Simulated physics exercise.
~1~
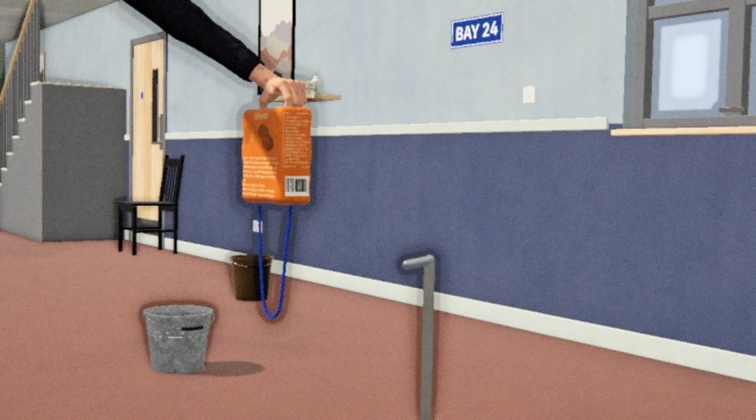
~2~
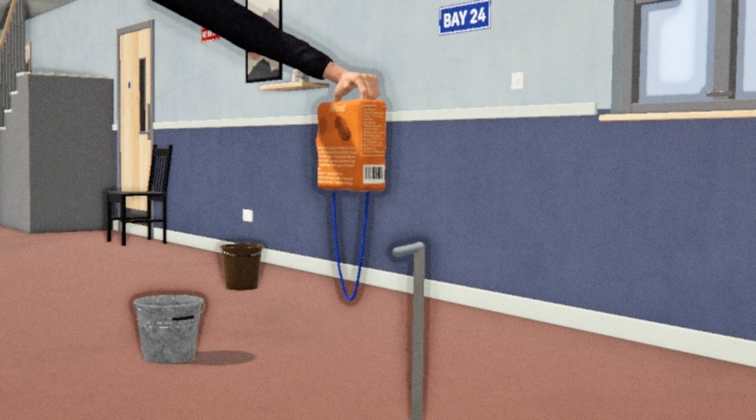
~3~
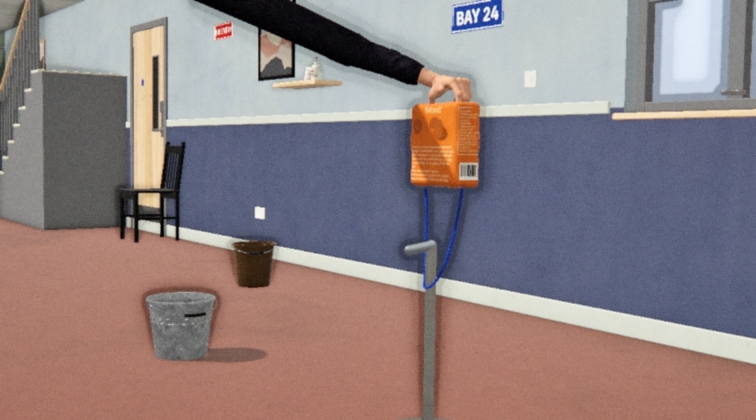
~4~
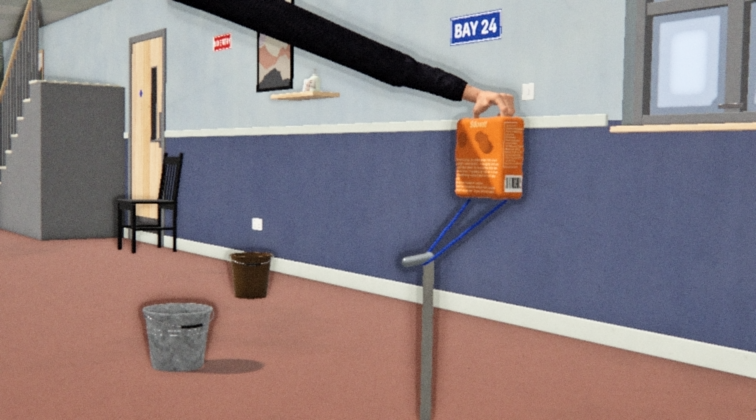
We see a hand carry an upright orange bag with a hanging blue loop rightward past a blue wall and over a hooked grey post, until the loop catches on the hook and stretches tight, with the bag held just beyond the post.
